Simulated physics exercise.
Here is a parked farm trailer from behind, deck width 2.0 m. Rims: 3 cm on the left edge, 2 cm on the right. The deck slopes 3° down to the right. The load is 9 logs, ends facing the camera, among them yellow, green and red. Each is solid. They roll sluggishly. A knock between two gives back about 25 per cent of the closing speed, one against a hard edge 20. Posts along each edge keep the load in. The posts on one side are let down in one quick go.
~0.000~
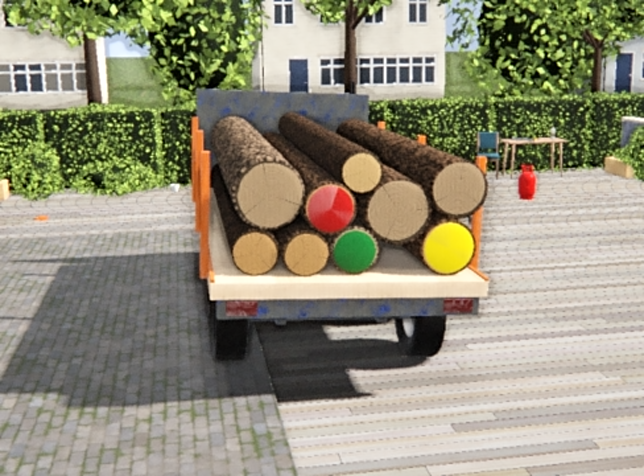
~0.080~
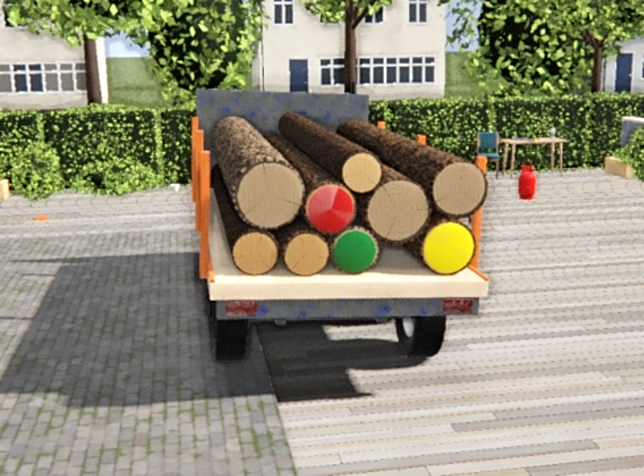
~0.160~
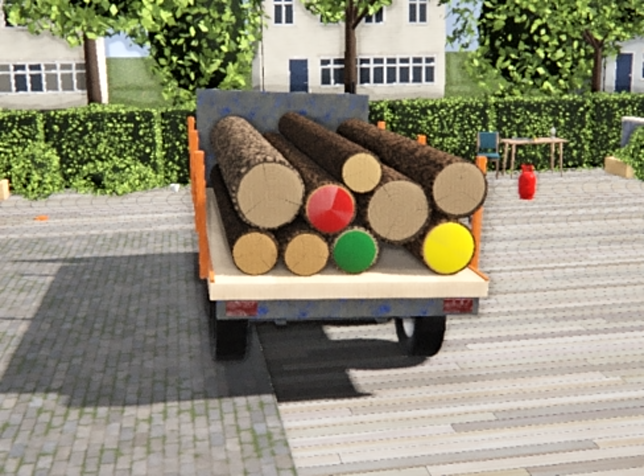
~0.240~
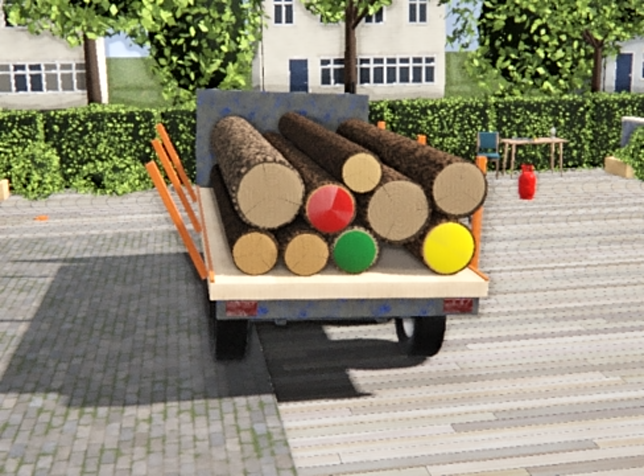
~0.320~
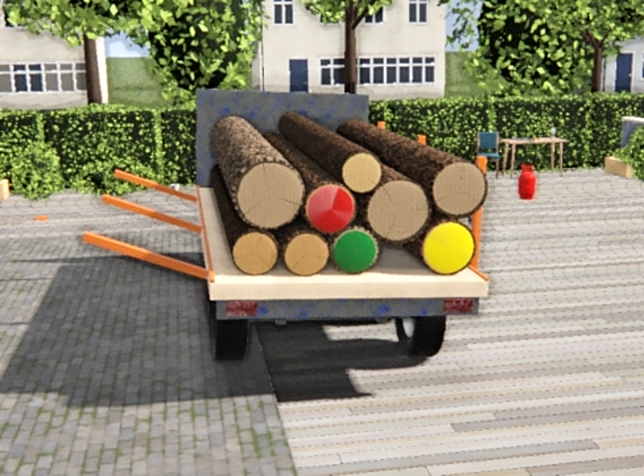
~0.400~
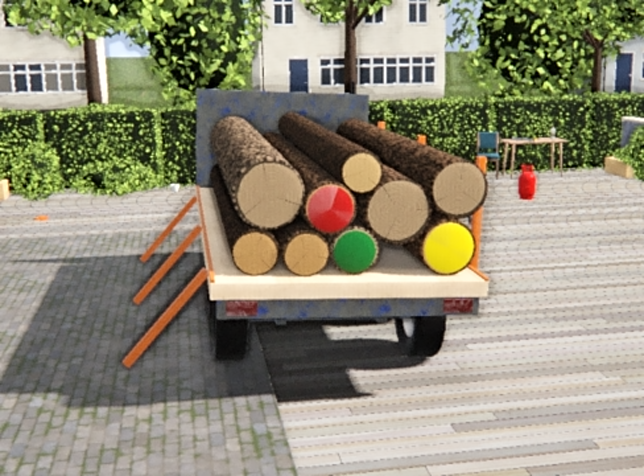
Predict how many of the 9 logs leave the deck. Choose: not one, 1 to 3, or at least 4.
The answer is not one, which leaves 9 of 9.
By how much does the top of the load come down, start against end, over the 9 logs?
About 0 cm.
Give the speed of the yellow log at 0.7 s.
About 0.0 m/s.
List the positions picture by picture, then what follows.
Yellow (448, 248), green (355, 252), red (330, 209); sides still shut; the deck slopes 3° down to the right; 4 of the 9 make up the bottom layer, in the first picture.
Yellow (448, 248), green (355, 252), red (330, 209); sides still shut, in the second picture.
Yellow (448, 248), green (355, 252), red (330, 209); sides still shut, in the third picture.
Yellow (448, 248), green (355, 252), red (330, 209); left posts out by 25°, tip at (152, 169), in the fourth picture.
Yellow (448, 248), green (355, 252), red (330, 209); left posts out by 70°, tip at (89, 238), in the fifth picture.
Yellow (448, 248), green (355, 252), red (330, 209); left posts out by 140°, tip at (129, 360), in the sixth picture.
By 0.7 s, yellow is on the deck, 30 cm from the right edge; green is on the deck, 100 cm from the right edge; red is up on others, 85 cm from the left edge; 0 gone from the deck.
Finally (1.1 s), yellow is on the deck, 30 cm from the right edge; green is on the deck, 100 cm from the right edge; red is up on others, 85 cm from the left edge; 0 gone from the deck.
